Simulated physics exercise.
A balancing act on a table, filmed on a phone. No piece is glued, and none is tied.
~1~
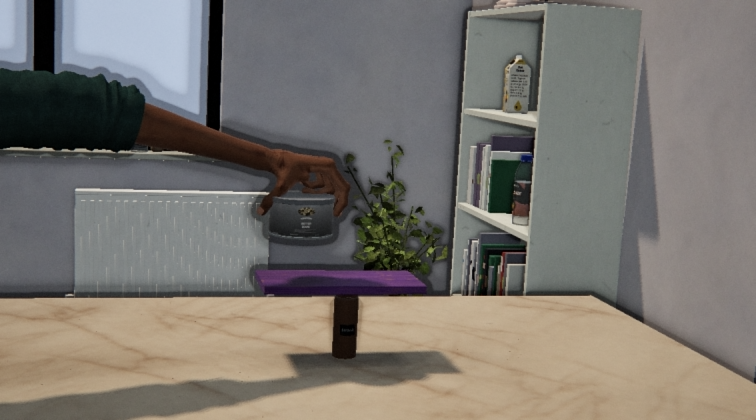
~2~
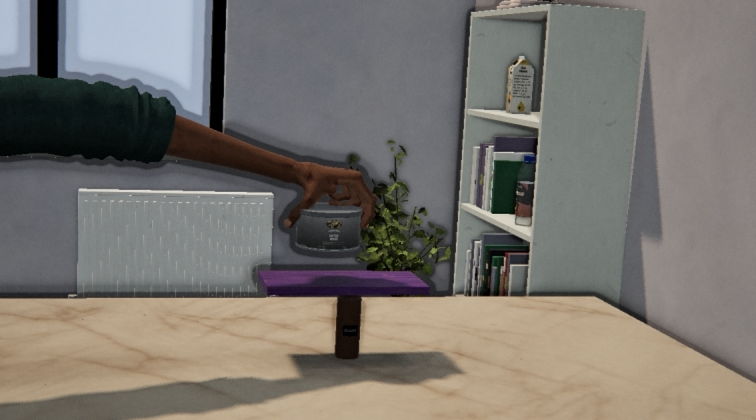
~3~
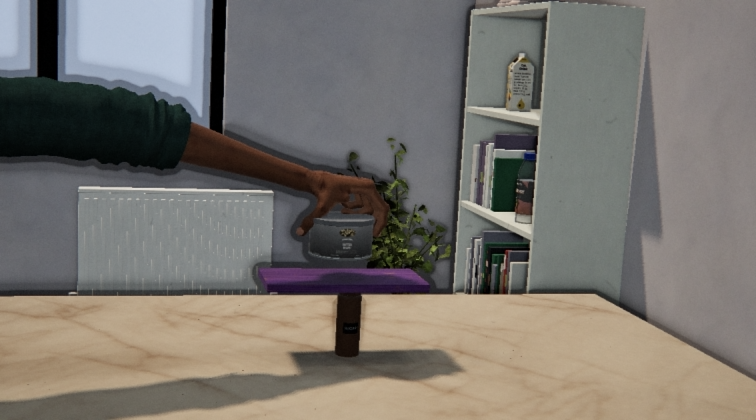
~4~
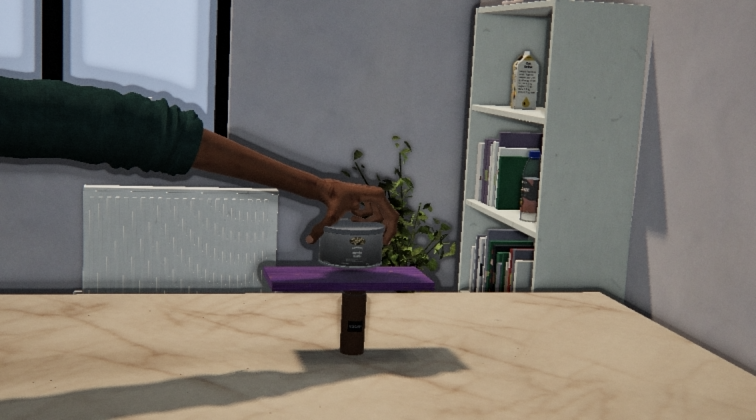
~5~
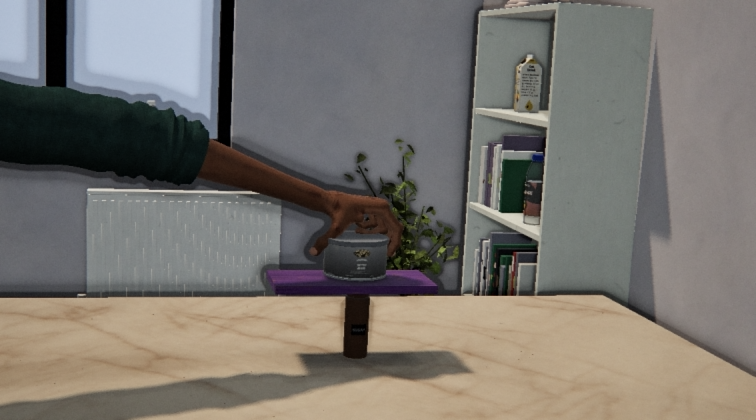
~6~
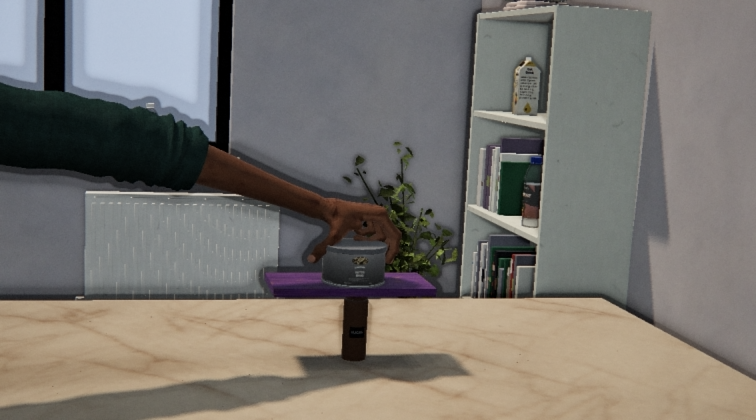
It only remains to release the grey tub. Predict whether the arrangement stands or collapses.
It stands.
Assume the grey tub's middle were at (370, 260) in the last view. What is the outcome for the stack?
After that, it remains intact.
Then, 0.30 s on from there, no change.
Then, 1.00 s on from there, grey tub resting near (353, 263).
In the end, all 3 unmoved. At the end, from the last picture's camera, grey tub near (353, 263). The stack stays up.
